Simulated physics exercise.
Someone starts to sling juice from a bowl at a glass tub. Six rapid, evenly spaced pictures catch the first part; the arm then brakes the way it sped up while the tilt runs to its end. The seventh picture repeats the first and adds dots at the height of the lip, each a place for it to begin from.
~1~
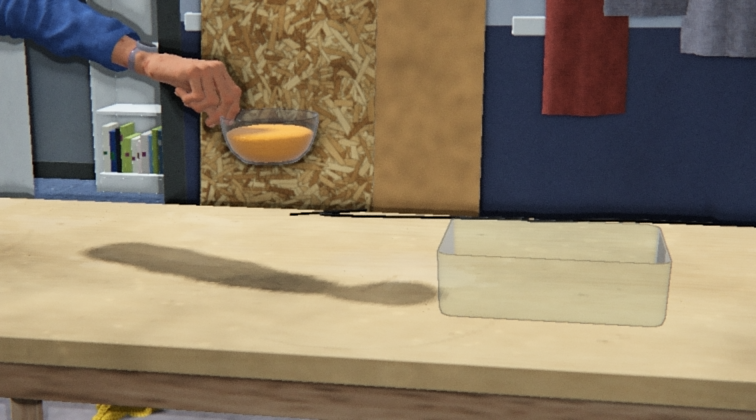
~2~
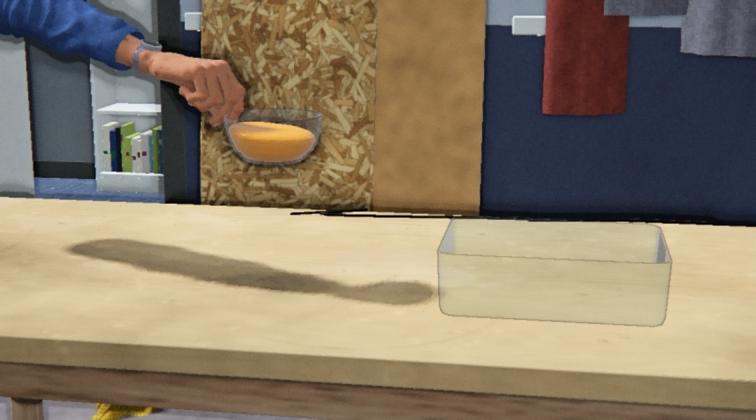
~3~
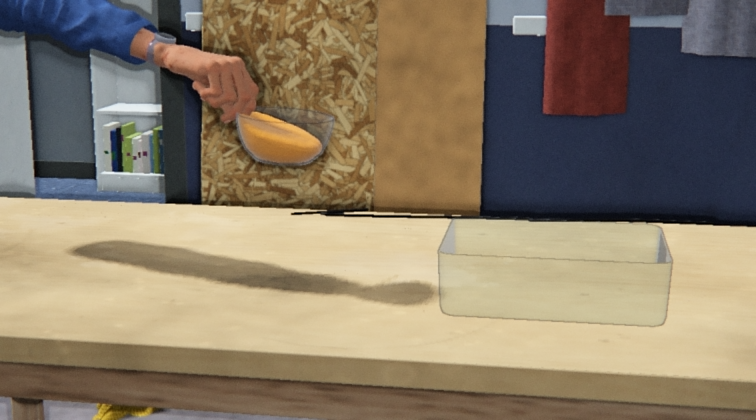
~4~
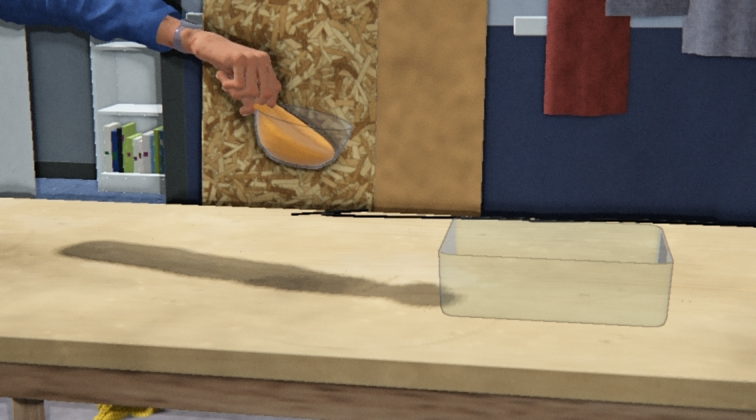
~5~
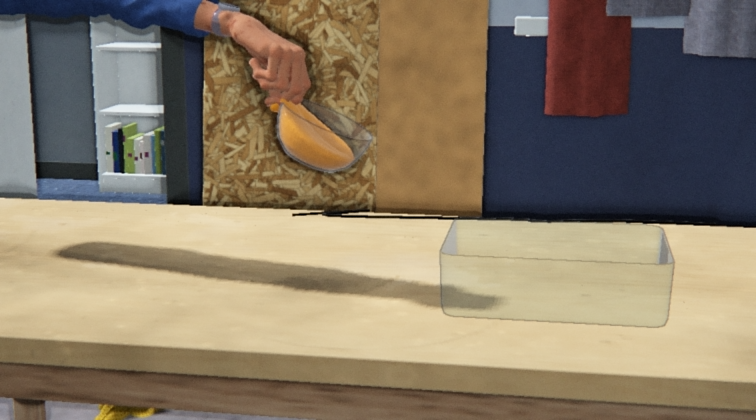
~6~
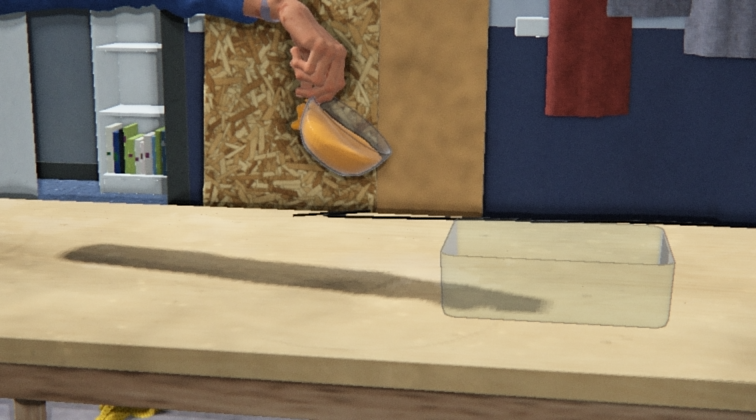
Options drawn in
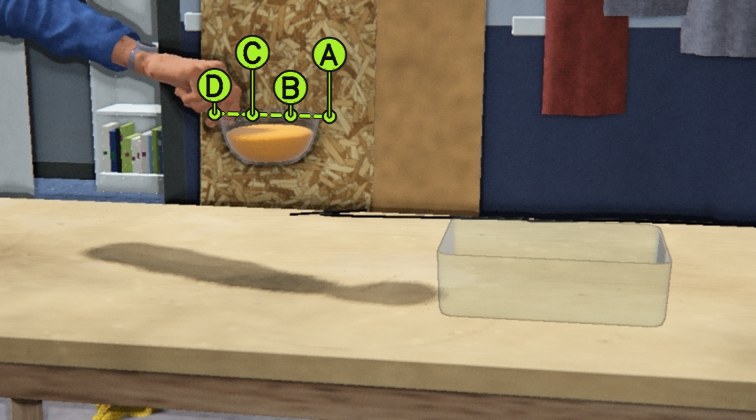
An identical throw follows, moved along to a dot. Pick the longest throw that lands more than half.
That is place B.
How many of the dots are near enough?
Two of them.
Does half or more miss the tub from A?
No.
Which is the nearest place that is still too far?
That would be C.
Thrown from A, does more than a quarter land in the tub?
Yes, clearly.
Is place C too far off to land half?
Yes, it does.
On the marked copy, A at (329, 116); B at (290, 115); C at (252, 114); D at (214, 113).
With A, about 77 % lands in the tub, 8 % falls short and 15 % goes beside or beyond.
With B, about 66 % lands in the tub, 24 % falls short and 11 % goes beside or beyond.
With C, about 30 % lands in the tub, 65 % falls short and 5 % goes beside or beyond.
With D, about 0 % lands in the tub, 97 % falls short and 3 % goes beside or beyond.
